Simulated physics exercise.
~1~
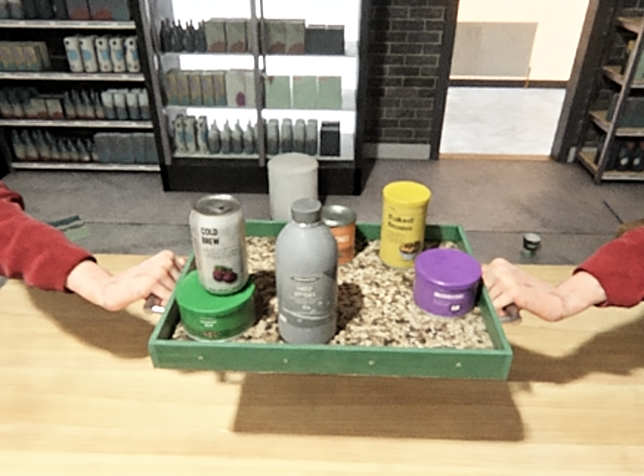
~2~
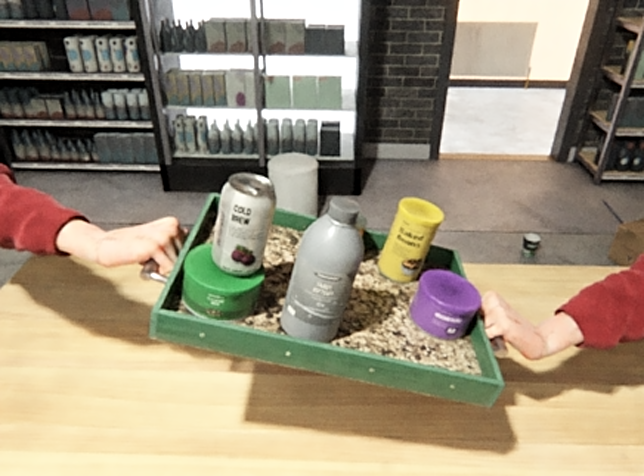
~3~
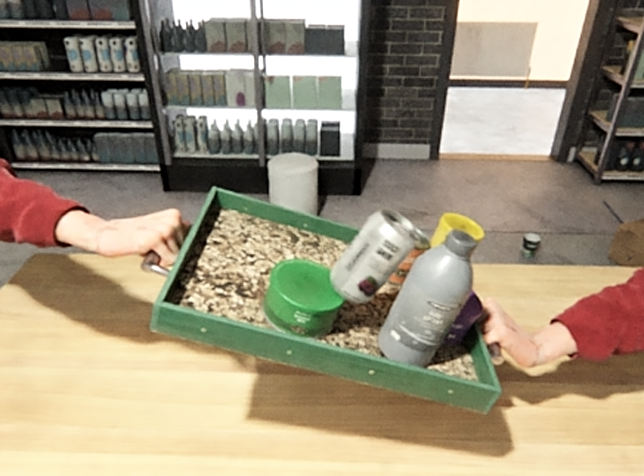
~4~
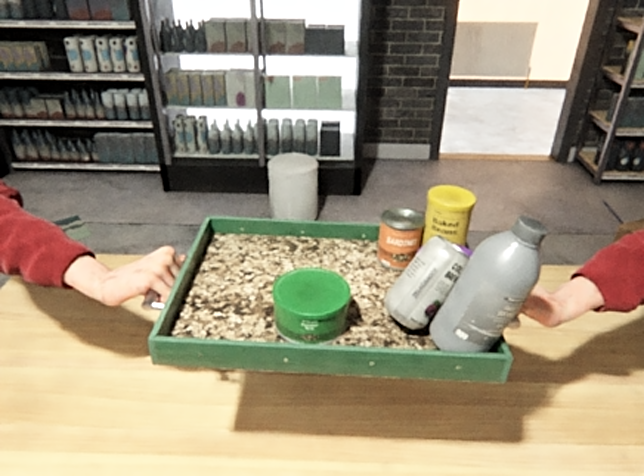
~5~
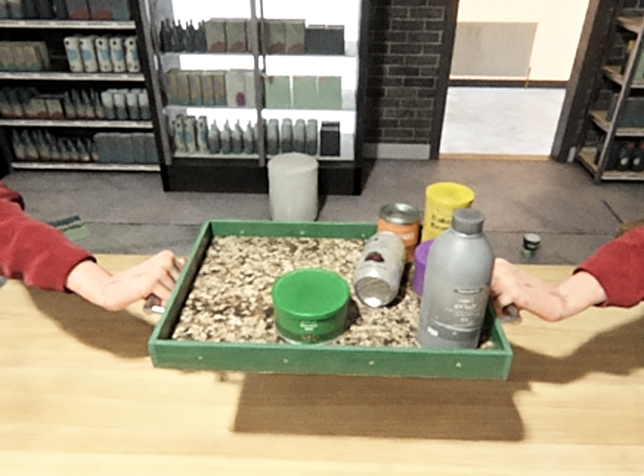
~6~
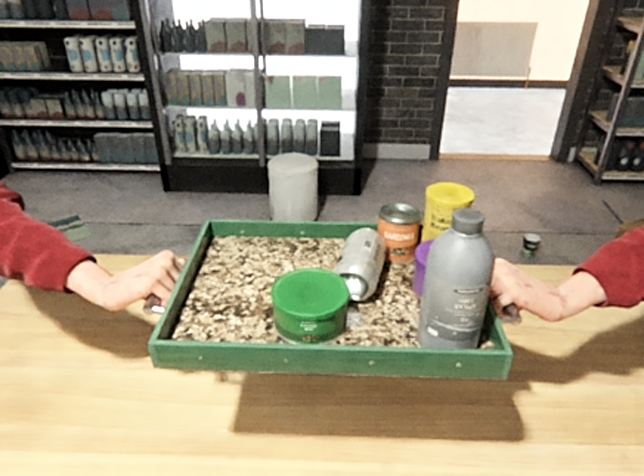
Two red-sleeved arms hold a green-rimmed tray of pebbly material over a pale wooden table, seen from across it, with store shelves behind. On it, a white cold brew can stands atop a green tub at left, a grey bottle in the middle, and an orange tin, yellow tin and purple tub toward the right. The hands tip the tray right edge down, and the can, bottle and green tub slide right, the can and bottle leaning. The tray is levelled; the bottle settles upright, while the can ends on its side behind the green tub.
